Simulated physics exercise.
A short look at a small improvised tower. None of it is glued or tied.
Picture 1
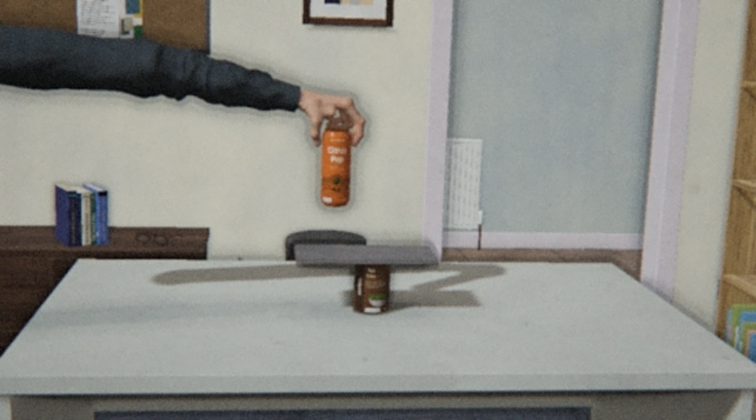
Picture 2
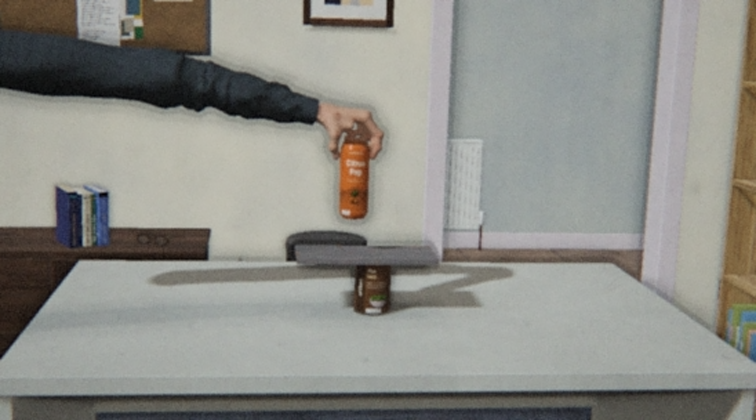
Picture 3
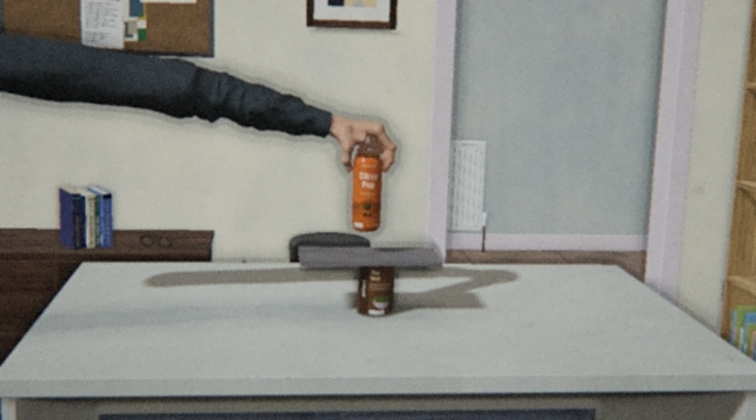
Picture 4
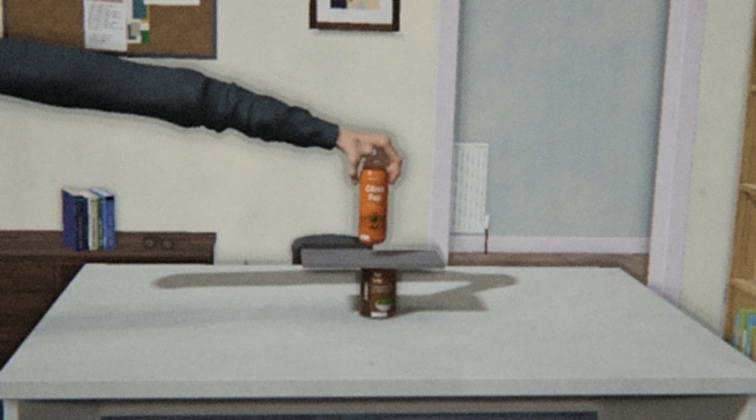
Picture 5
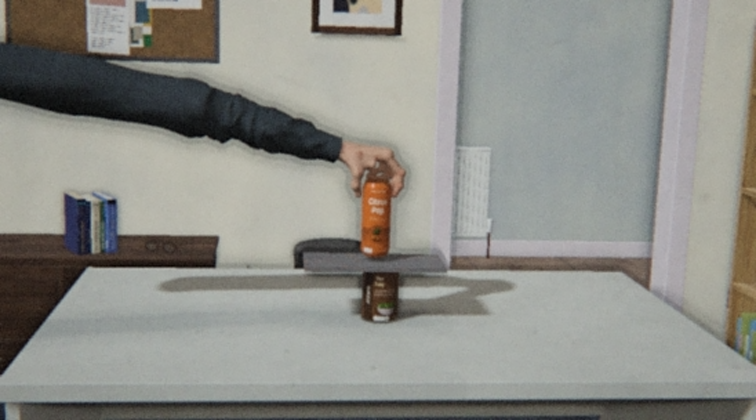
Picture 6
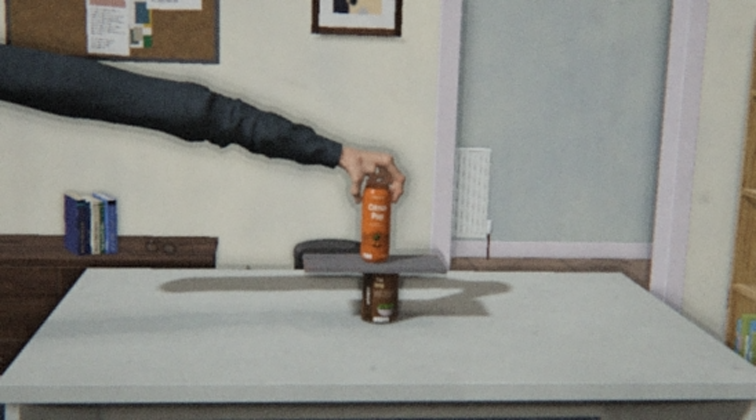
A hand lowers an orange can onto a grey slab resting on a brown tin.
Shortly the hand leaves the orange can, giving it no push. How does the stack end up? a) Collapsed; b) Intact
b, intact.
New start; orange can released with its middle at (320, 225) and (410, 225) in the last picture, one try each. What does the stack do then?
Well, the first time it goes over, and the second time it stays put.
Then, 0.30 s on from there, no change.
Then, 0.70 s on from there, orange can resting near (376, 224).
In the end, all 3 unmoved. At the end, from the last picture's camera, orange can near (376, 224). The stack holds.
